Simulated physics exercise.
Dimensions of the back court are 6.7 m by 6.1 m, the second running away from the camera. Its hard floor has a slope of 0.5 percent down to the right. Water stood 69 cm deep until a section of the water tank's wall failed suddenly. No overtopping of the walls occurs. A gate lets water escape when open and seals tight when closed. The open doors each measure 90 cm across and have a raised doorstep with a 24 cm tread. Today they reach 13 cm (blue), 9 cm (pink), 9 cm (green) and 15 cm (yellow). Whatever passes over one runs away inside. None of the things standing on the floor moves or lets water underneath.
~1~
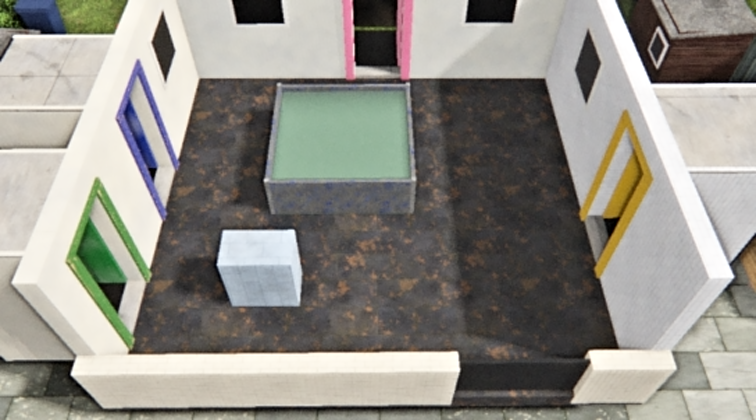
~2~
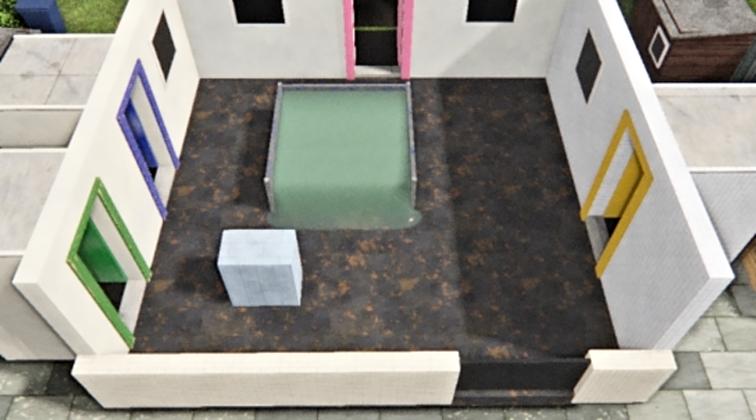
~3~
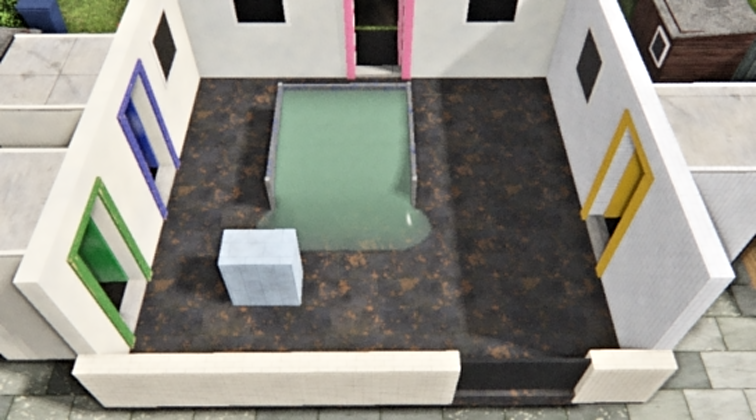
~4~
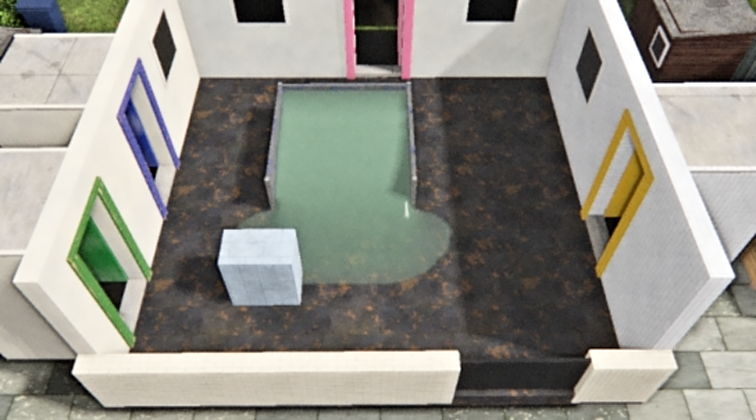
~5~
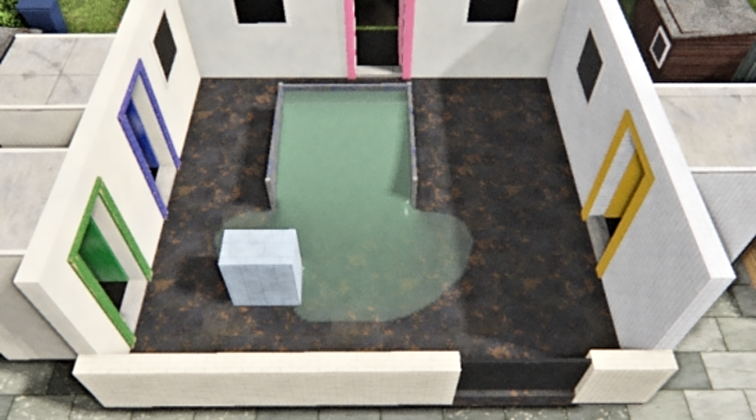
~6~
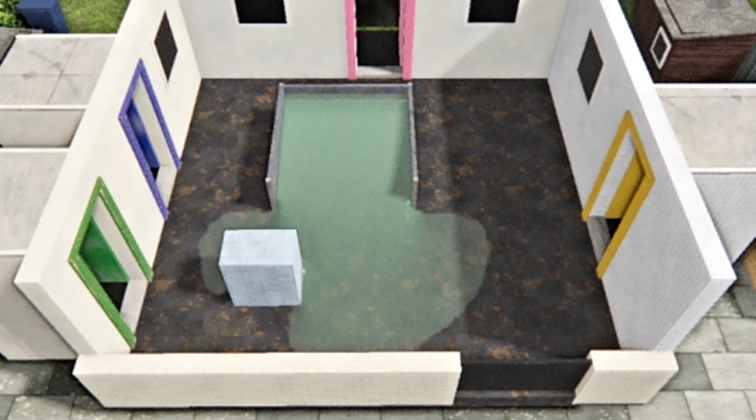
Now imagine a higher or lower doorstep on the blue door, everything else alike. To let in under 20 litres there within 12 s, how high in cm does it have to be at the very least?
At least roughly 6 cm.
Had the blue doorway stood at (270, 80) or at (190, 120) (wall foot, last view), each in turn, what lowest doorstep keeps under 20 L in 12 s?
First place around 11.5 cm, second around 8.0 cm.
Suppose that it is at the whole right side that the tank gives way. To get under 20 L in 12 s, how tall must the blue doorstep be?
Some 8.0 centimetres.
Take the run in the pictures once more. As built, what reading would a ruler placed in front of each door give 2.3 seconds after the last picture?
Door by door, in centimetres - blue 9, pink 0, green 23, yellow 9.
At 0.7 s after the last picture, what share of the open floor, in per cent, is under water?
About 35 per cent.
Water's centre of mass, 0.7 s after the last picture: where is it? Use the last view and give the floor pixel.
Roughly (344, 219).
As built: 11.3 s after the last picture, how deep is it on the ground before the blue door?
Depth: Near 8.5 cm.
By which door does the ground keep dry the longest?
Last: Pink.
Then, 0.7 s after the last picture water covers 35 % of the floor, deepest (47 cm) near (356, 367); it has not reached the blue door.
Then, 2.3 s after the last picture water covers 50 % of the floor, deepest (42 cm) near (600, 378); 9 cm at the blue door, 0 litres in over its 13 cm doorstep.
Then, 11.3 s after the last picture water covers 100 % of the floor, deepest (14 cm) near (586, 226); 9 cm at the blue door, 0 litres in over its 13 cm doorstep.
At the blue door as built, the water peaked near 10 cm, 10.7 s after the last picture.
Run again over the same 12 s with other heights there, 26 litres in over 5.5 cm, 10 litres over 7.5 cm. The limit of 20 litres is kept from about 6 cm up.
